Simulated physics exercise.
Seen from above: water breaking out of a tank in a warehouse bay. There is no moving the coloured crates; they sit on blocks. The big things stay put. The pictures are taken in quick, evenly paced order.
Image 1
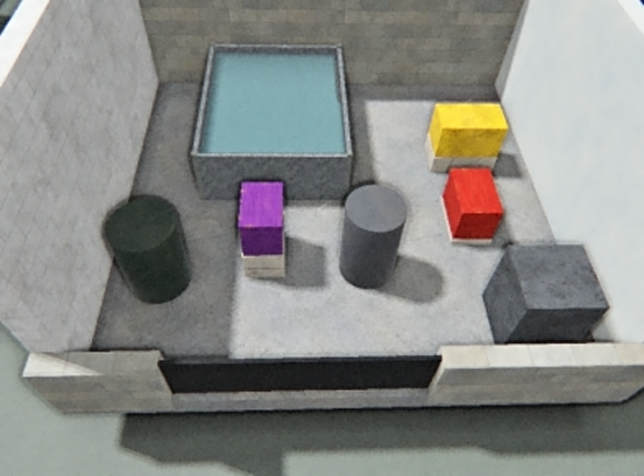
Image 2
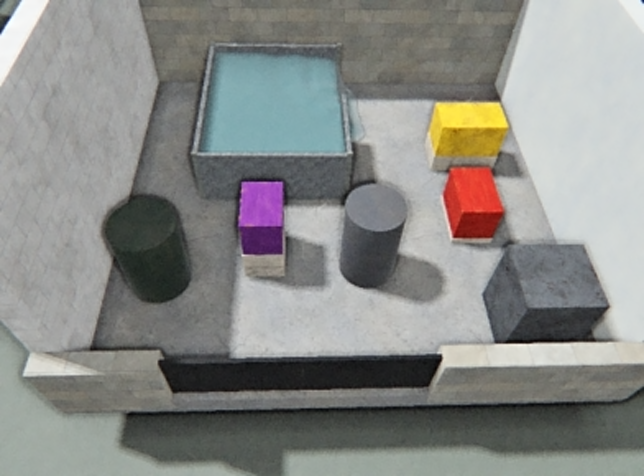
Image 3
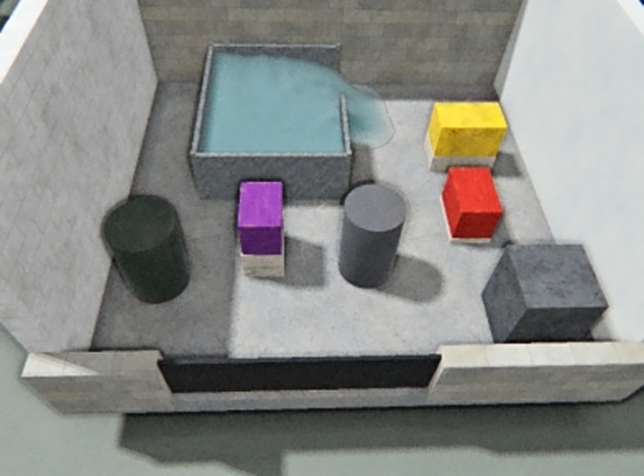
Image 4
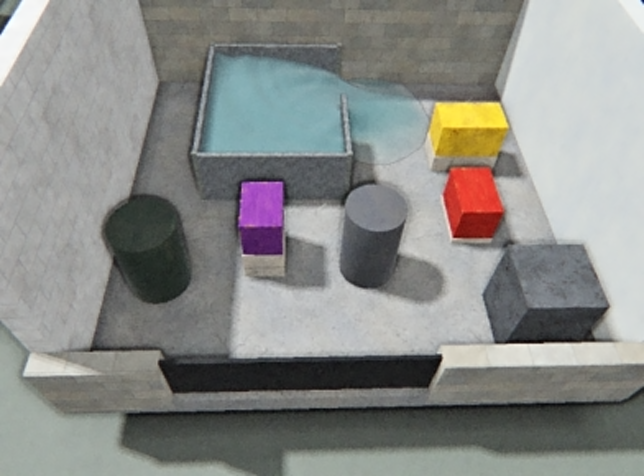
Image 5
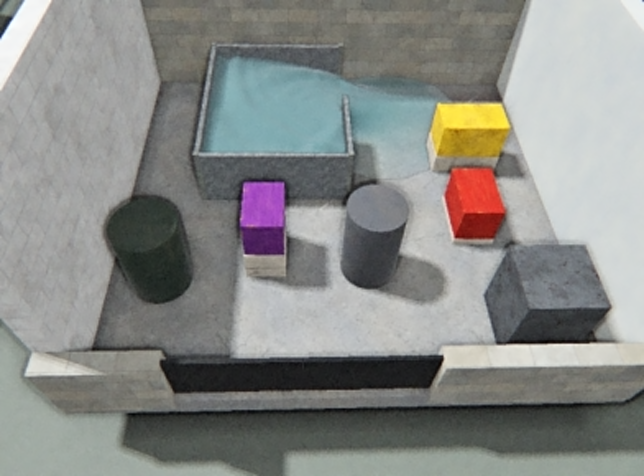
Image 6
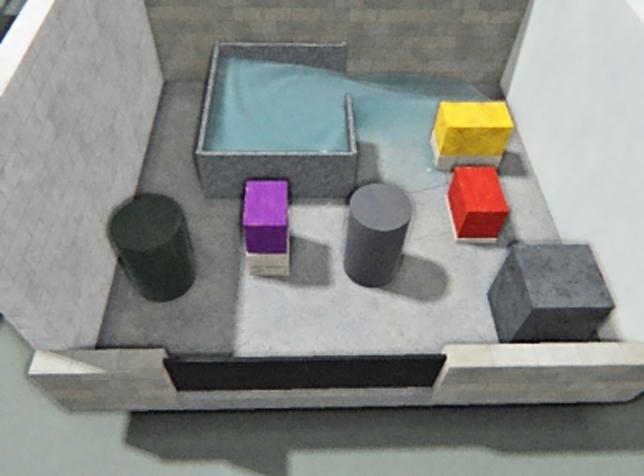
The clip opens on a walled bay seen from above, with still water in a grey tank behind coloured crates and grey and dark cylinders. Water then pours out through the tank's right side and spreads right across the floor, reaching around the yellow crate, while the crates stay put.
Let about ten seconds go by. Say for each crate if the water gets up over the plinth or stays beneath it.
At the yellow crate the water gets over; at the purple crate the water stays beneath; at the red crate the water gets over.
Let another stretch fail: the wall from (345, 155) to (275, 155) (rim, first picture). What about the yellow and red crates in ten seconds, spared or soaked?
Well, the yellow crate is never reached, and the red crate gets reached as well.
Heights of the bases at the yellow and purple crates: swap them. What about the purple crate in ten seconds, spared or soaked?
The purple crate stays out of it.
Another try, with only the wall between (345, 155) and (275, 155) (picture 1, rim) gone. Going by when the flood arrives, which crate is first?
My pick is the purple-painted one.
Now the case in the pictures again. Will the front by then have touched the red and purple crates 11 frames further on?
My answer: Red got wet and purple stays dry.
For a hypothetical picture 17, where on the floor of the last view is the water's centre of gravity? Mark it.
Estimate: (355, 132).
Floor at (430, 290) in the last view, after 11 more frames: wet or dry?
Answer: Flooding.
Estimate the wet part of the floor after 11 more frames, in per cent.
Roughly 40 percent.
A moment on, water covers 25 % of the floor; the yellow crate water round its plinth, the purple crate not reached, the red crate water round its plinth.
Next, water covers 40 % of the floor; the yellow crate water round its plinth, the purple crate not reached, the red crate water round its plinth.
Then, water covers 55 % of the floor; the yellow crate water round its plinth, the purple crate not reached, the red crate water round its plinth.
Later, water covers 90 % of the floor; the yellow crate water round its plinth, the purple crate water round its plinth, the red crate water round its plinth.
In the end, water covers 100 % of the floor; the yellow crate was topped, the purple crate stayed above the water, the red crate was topped.
